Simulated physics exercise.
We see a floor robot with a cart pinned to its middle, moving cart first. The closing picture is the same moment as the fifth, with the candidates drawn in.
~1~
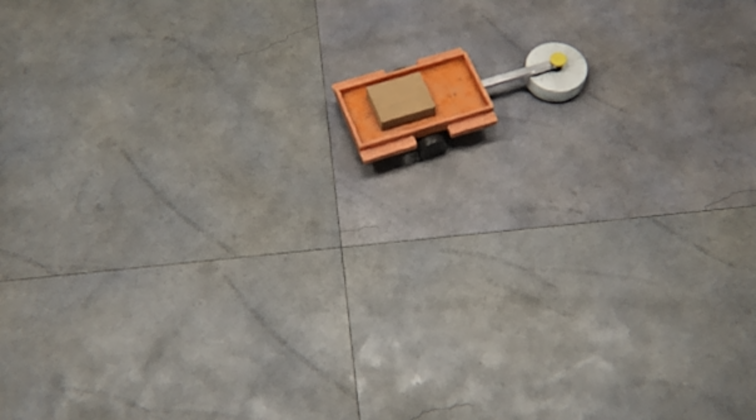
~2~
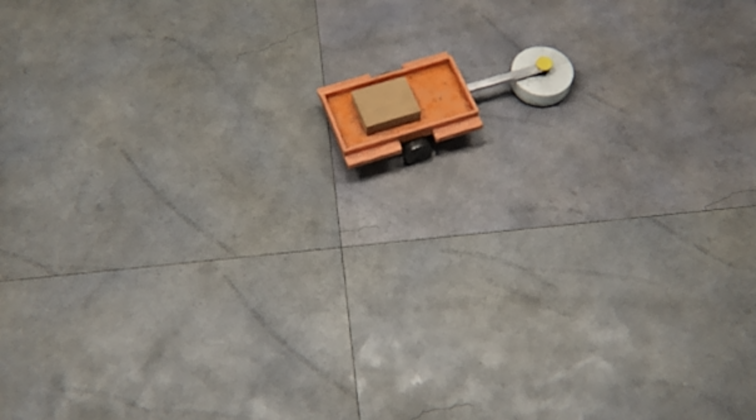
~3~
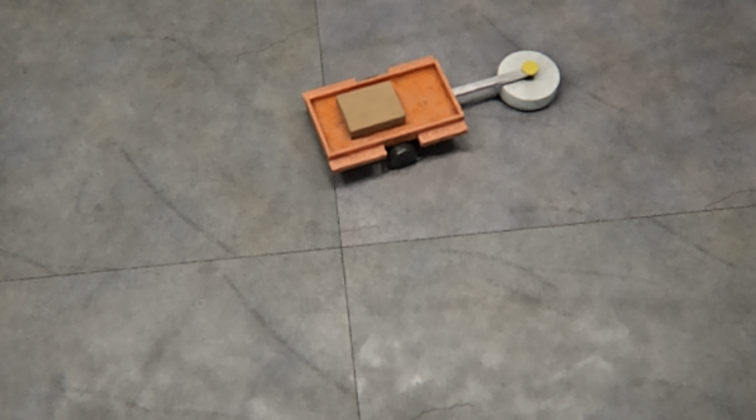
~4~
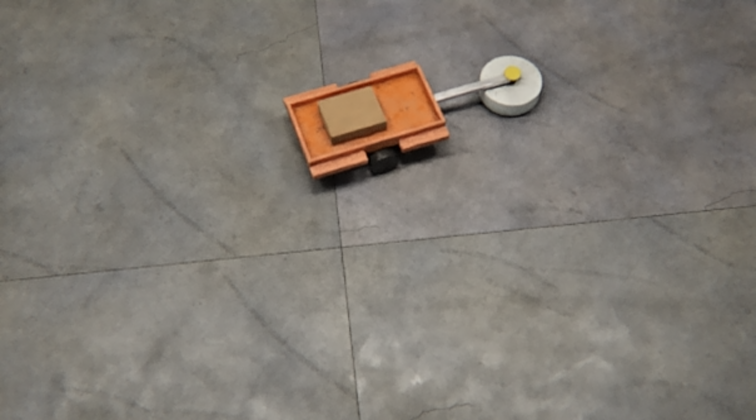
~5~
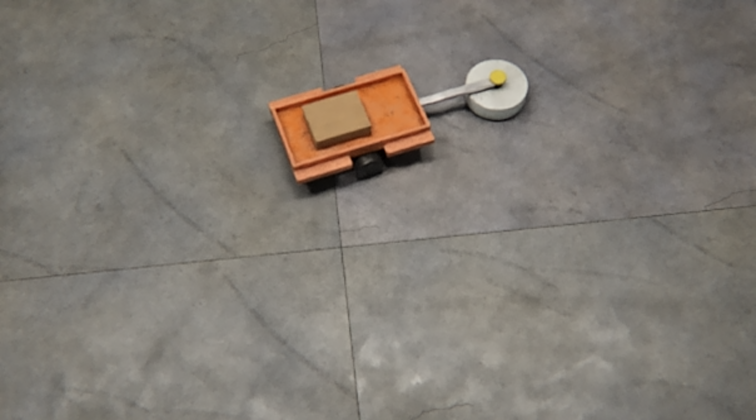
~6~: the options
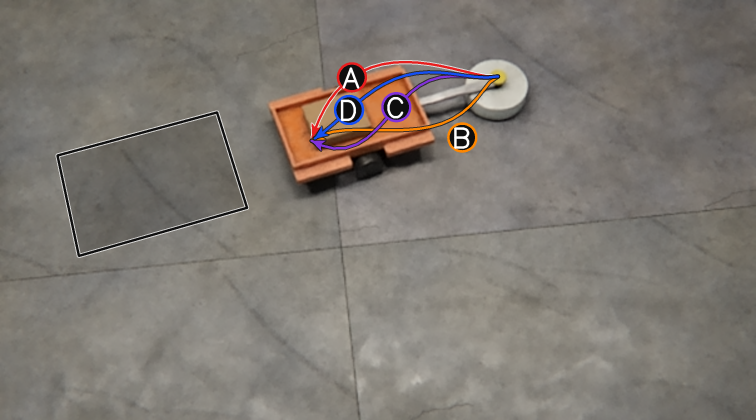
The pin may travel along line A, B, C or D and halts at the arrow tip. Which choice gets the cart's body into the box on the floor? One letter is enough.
Take C.
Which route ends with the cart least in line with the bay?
A is the worst.
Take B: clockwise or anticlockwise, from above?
On that route, clockwise.
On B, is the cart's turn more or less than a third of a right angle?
Less than that.
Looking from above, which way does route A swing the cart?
On that route, anticlockwise.
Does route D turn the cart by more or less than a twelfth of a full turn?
It turns less than that.
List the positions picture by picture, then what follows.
In the first picture, robot (556, 69); orange cart (414, 102).
In the second picture, robot (542, 73); orange cart (399, 107).
In the third picture, robot (528, 77); orange cart (384, 111).
In the fourth picture, robot (511, 83); orange cart (365, 116).
In the fifth picture, robot (496, 87); orange cart (350, 121).
On the marked copy, A from (498, 76) via (383, 64) to (313, 137); B from (498, 76) via (419, 129) to (311, 141); C from (498, 76) via (396, 107) to (311, 141); D from (498, 76) via (394, 79) to (315, 139); the bay at (151, 181).
Taking C. A third of the way, robot (422, 94), cart (282, 148).
Two thirds of the way, robot (373, 143), cart (214, 171).
When it is over, robot (313, 151), cart (152, 184); the cart stands in the bay.
As for the rest, A leaves the cart at (193, 248), out of the bay; B leaves the cart at (151, 132), out of the bay; D leaves the cart at (167, 219), out of the bay.
